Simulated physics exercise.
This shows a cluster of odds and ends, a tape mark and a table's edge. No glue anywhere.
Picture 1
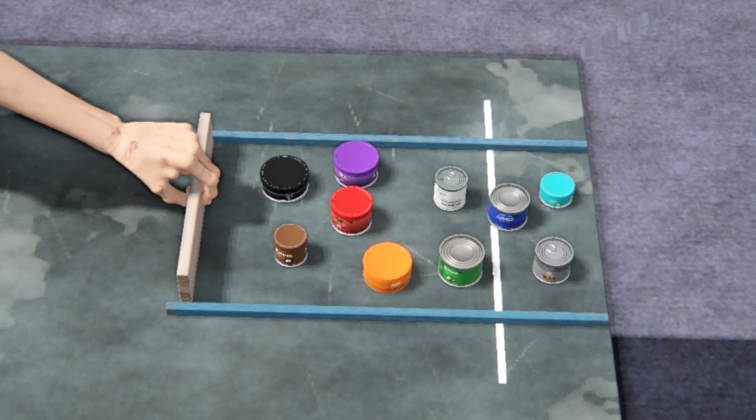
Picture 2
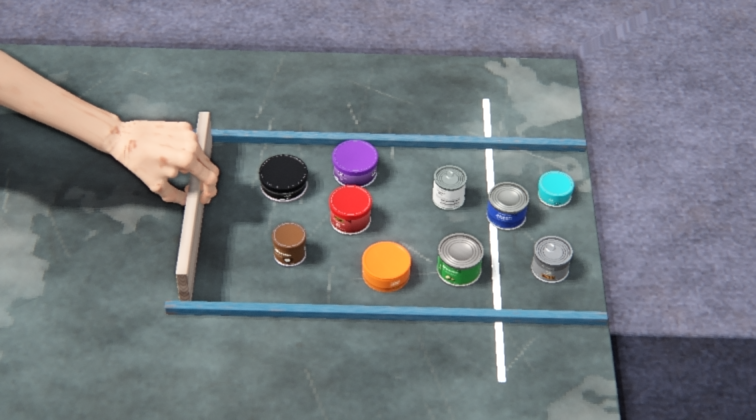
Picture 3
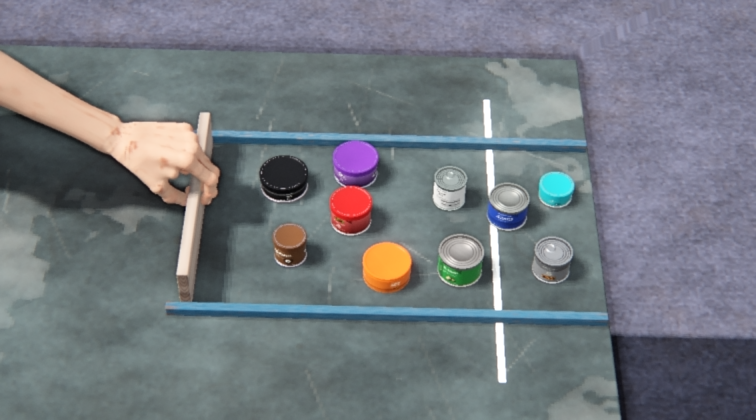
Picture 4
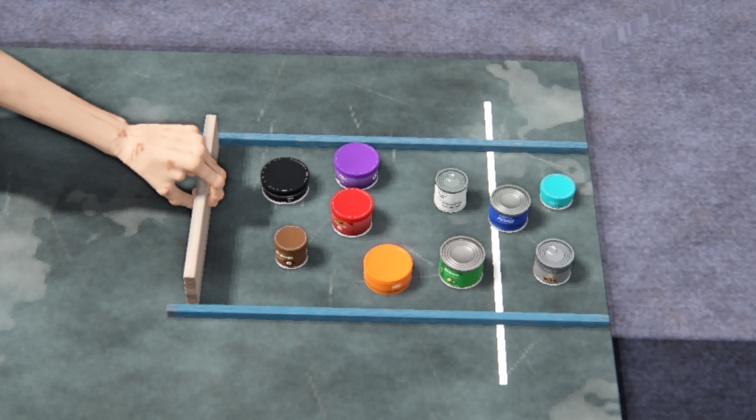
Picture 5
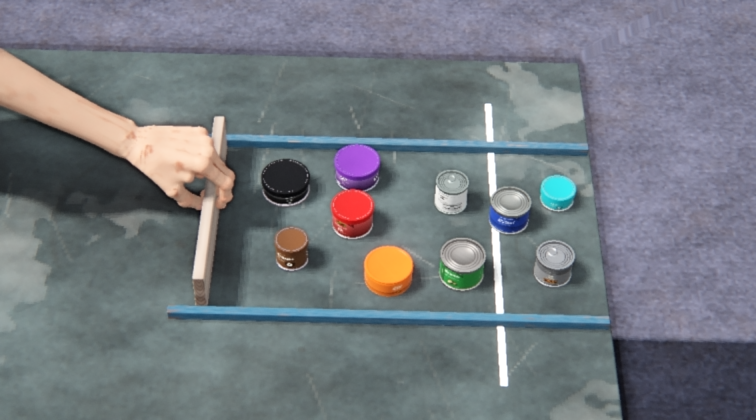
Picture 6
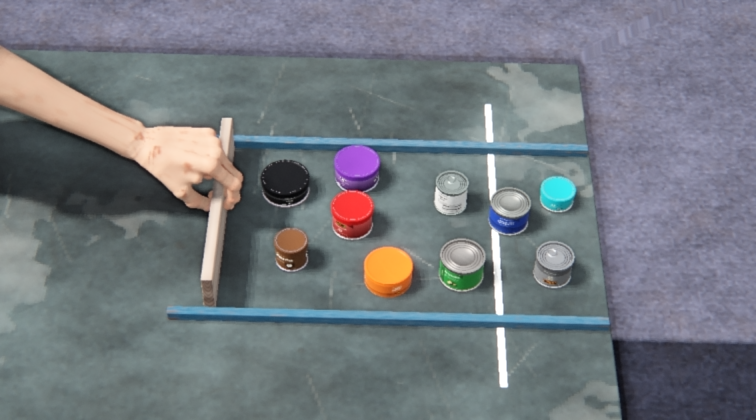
On a dark tabletop, a hand slides a wooden board slightly right toward several colourful tins.
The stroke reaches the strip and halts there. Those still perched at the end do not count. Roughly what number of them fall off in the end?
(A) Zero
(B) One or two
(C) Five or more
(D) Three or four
(A) Zero.
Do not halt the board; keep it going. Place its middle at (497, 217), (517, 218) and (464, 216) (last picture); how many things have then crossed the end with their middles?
0; 1; 0.
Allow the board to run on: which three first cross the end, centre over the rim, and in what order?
Sequence: 1) grey tin, 2) blue pot, 3) turquoise tin.
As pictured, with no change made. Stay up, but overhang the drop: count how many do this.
Count: 1.
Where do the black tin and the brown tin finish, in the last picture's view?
You'll see the black tin at (518, 198), with the brown tin at (514, 256).
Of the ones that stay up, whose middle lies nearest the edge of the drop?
That one is the grey tin.
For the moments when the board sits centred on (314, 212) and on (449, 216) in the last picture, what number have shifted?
Respectively 3 and 8.
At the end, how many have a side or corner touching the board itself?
5.
Early on, none off yet; turquoise tin at rest near (557, 195); grey tin at rest near (554, 265); blue pot at rest near (509, 212).
Finally, the number that fall off is zero.
